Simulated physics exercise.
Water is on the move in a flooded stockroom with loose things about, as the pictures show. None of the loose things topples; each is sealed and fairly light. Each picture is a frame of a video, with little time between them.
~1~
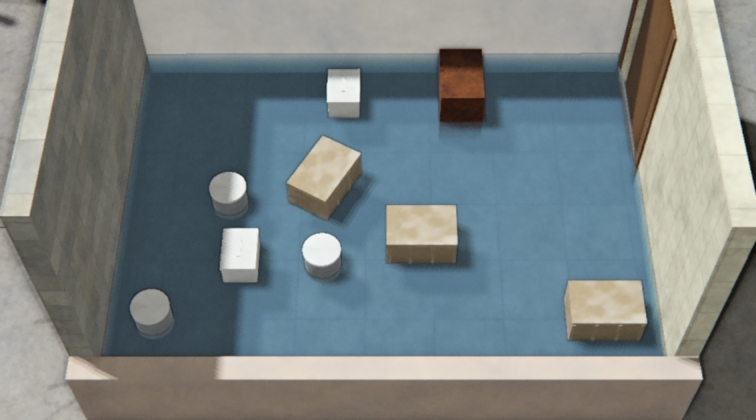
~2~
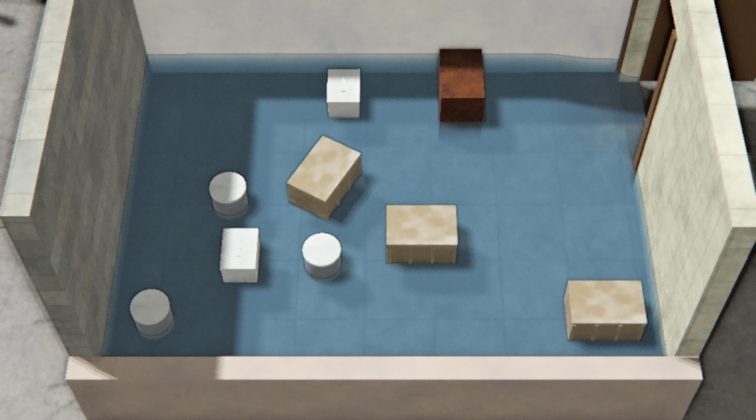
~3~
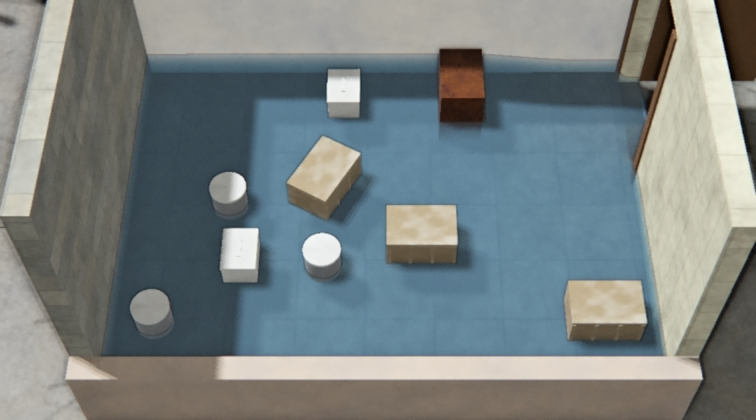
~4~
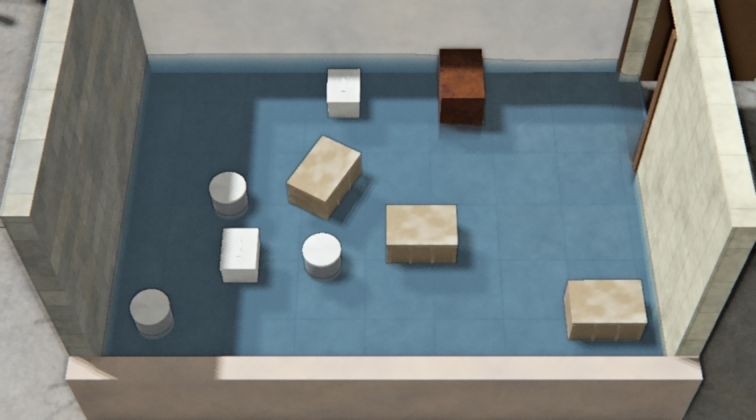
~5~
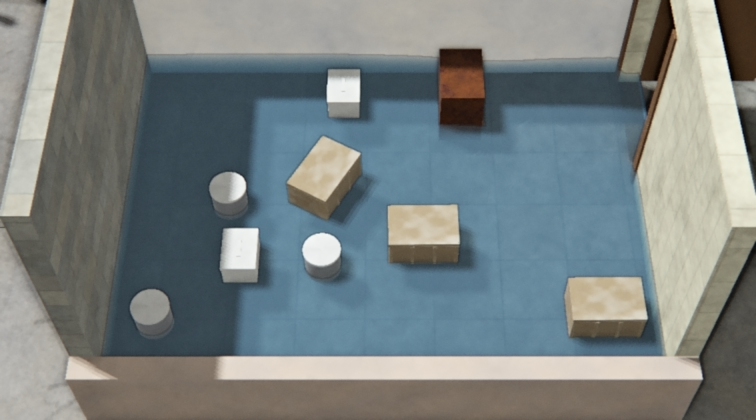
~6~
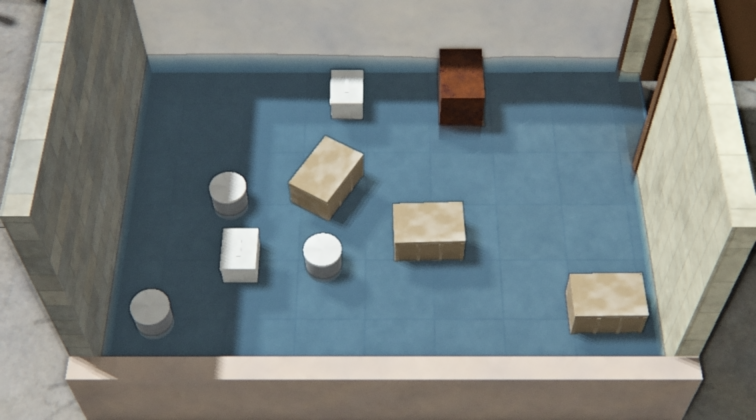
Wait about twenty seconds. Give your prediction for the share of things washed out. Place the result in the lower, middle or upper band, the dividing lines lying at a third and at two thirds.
Middle band.
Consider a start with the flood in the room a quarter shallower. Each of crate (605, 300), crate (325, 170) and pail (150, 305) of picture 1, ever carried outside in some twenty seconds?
In that order: Washed out, through, inside.
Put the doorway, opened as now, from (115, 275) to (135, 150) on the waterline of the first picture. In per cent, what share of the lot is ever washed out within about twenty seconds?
90 per cent or so.
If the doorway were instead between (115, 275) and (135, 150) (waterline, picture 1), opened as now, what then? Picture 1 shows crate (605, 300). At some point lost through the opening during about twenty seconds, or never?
Remains.
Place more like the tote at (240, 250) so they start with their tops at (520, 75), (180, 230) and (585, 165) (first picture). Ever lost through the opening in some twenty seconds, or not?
Result, in sequence: Ends up outside; never gets out; ends up outside.
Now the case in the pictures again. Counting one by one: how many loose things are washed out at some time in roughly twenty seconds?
Count: 4.
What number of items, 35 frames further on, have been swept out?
The count is 3.
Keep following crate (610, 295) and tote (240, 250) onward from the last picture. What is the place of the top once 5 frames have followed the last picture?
Close to (624, 269) and (271, 247).
A moment on, 0 of 8 are out; 8 afloat.
Next, 1 of 8 are out; 7 afloat.
Later, 3 of 8 are out; 5 afloat.
In the end, 4 of 8 are out; 4 afloat.
